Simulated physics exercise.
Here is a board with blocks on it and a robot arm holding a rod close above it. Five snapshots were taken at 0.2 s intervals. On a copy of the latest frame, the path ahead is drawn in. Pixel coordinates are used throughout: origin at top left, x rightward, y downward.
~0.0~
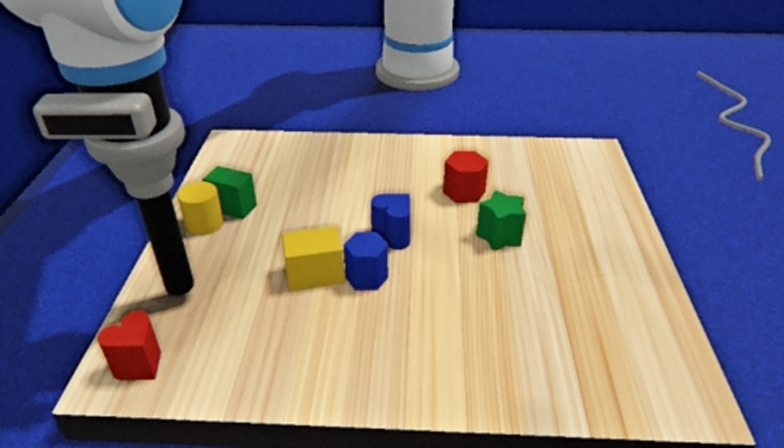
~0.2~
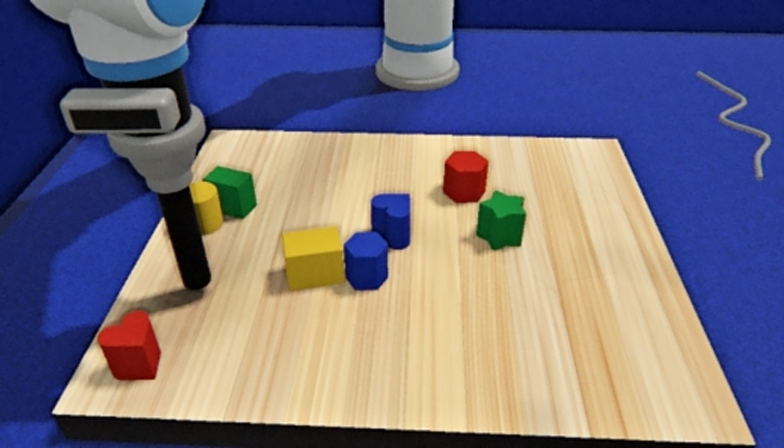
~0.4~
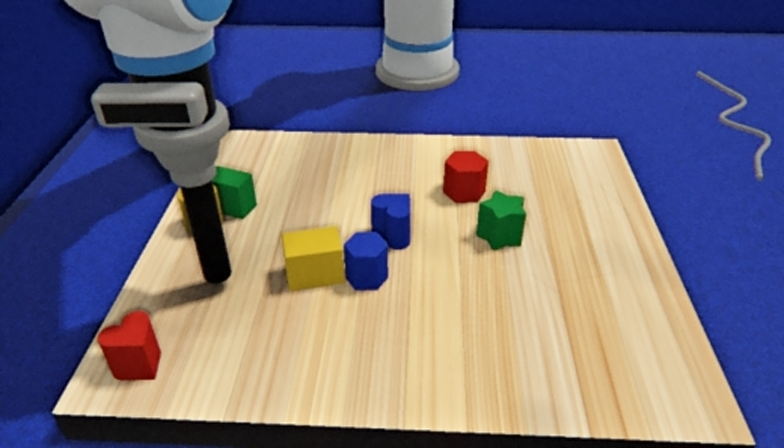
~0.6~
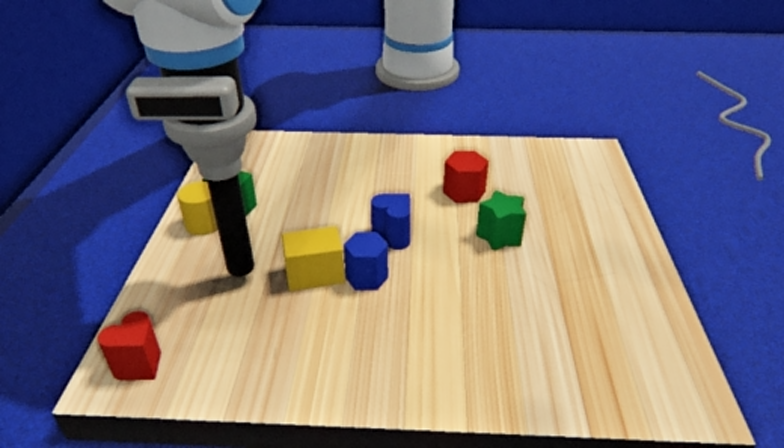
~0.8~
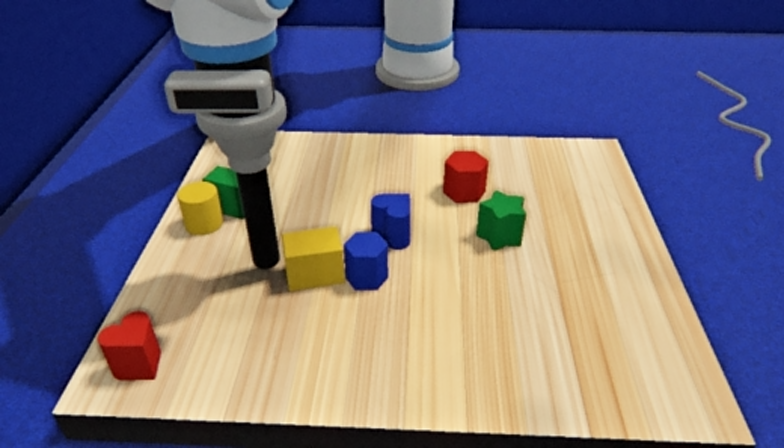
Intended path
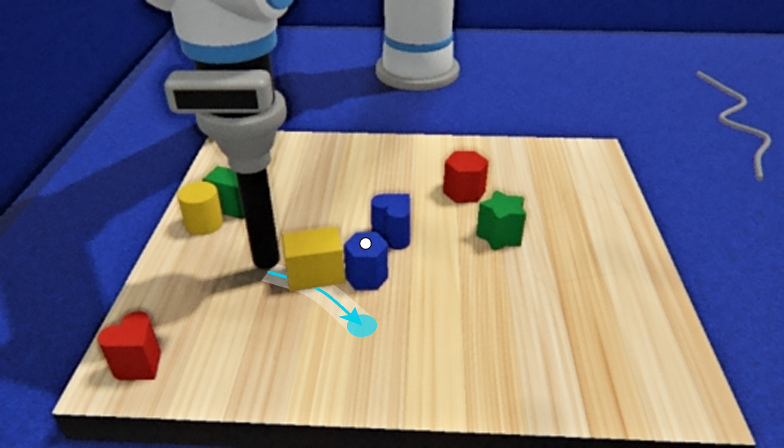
On a pale wooden board scattered with red, yellow, green and blue blocks, a robot arm holds a black rod near the left side. The rod glides steadily right and slightly away, passing in front of the yellow cylinder and green block, until it is close beside the yellow rectangular block, while every block stays still.
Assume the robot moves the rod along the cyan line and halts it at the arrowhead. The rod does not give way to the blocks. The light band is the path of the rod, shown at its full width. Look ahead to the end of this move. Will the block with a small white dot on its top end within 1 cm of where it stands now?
I'd say no.
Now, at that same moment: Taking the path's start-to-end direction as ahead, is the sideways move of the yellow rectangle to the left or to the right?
The left-hand side.
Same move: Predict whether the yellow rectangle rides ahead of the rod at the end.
By the time the path ends, the yellow rectangle has slid off to the side or behind.
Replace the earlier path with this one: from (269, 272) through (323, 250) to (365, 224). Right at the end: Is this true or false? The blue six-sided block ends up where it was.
False.
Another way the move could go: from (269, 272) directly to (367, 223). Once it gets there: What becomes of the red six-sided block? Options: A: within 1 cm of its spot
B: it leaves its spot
I'll go with A - within 1 cm of its spot.
Path on the board, from (269, 272) over (321, 291) to (362, 326); the dot is on the blue six-sided block.
On the path given first. One third of the way, rod (304, 273); yellow rectangle (346, 249); blue six-sided block (396, 243), turned 35° anticlockwise.
Two thirds of the way, rod (335, 292); yellow rectangle (380, 259), turned 20° anticlockwise; blue six-sided block (420, 240), turned 65° anticlockwise.
At the end, rod (362, 315); yellow rectangle (385, 261), turned 30° anticlockwise; blue six-sided block (422, 240), turned 70° anticlockwise.
